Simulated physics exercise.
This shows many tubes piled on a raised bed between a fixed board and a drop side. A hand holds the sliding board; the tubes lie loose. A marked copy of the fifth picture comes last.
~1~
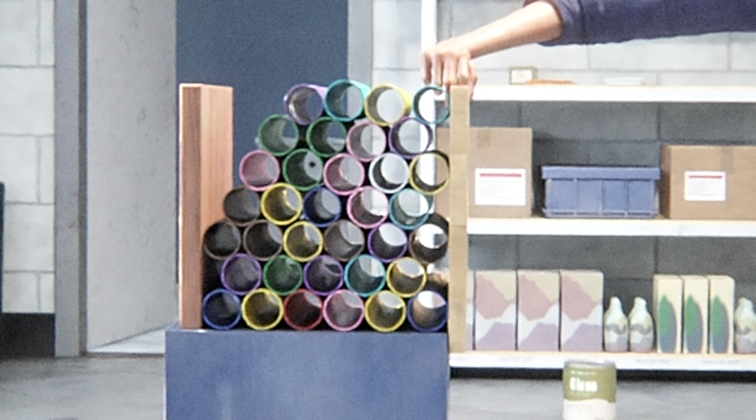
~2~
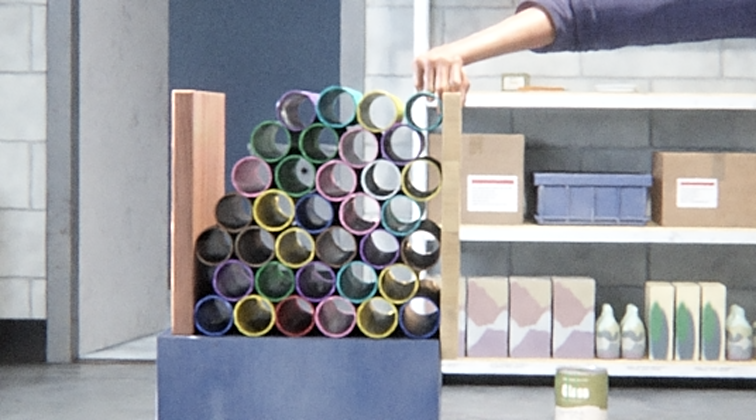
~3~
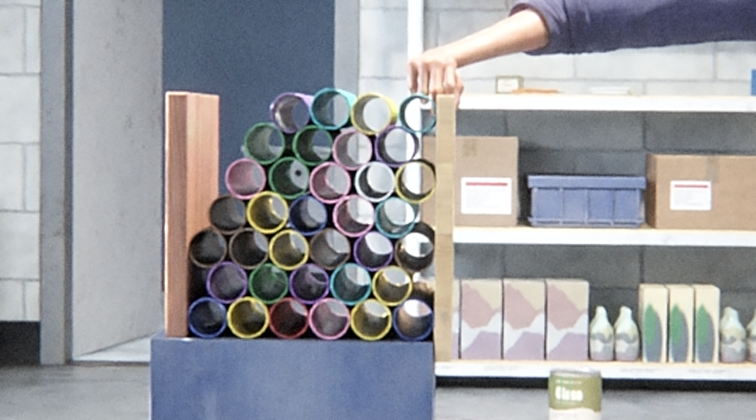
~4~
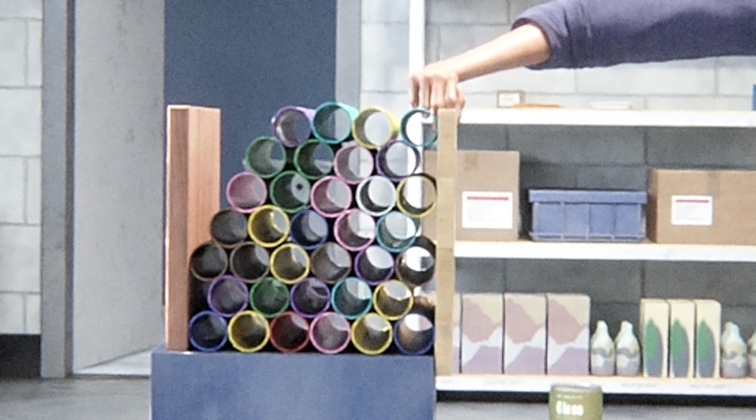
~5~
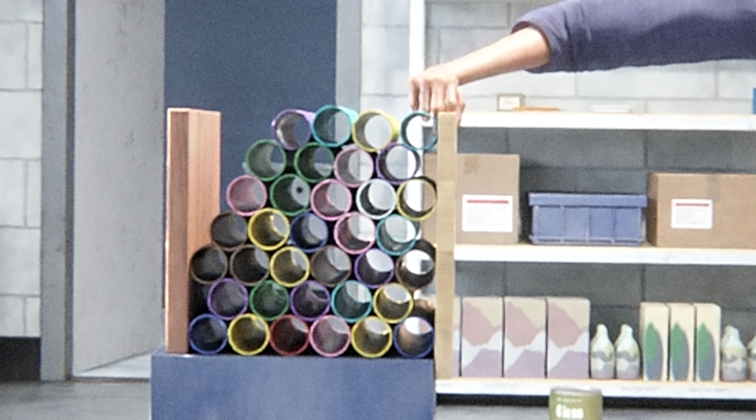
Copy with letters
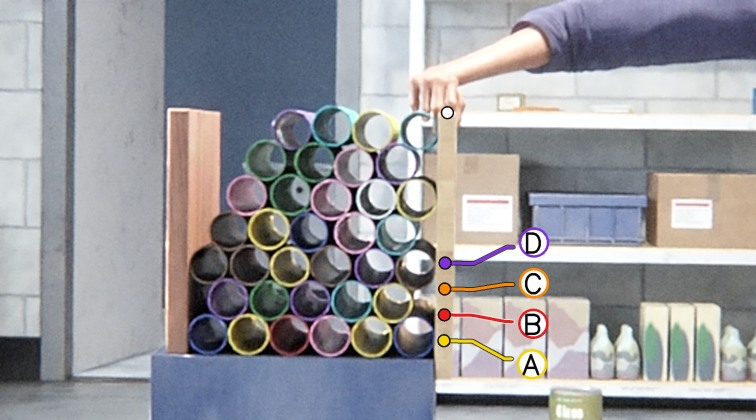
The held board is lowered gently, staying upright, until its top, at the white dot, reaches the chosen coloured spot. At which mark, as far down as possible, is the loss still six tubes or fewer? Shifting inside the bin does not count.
Slide it to C.
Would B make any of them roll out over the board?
Yes, at B.
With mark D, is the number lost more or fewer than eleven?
It loses fewer than eleven.
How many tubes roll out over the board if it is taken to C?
With C, four.
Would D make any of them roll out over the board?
At D: Yes.
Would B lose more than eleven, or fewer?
At B, fewer than eleven.
On the marked copy, A at (444, 341); B at (445, 315); C at (445, 289); D at (445, 263); the white dot at (448, 112).
With C. Early on, top of the board (437, 189).
Further on, top of the board (436, 276).
At the end, top of the board (436, 288), four out over the board.
As for the rest, A more than six out over the board; B seven out over the board; D four out over the board.
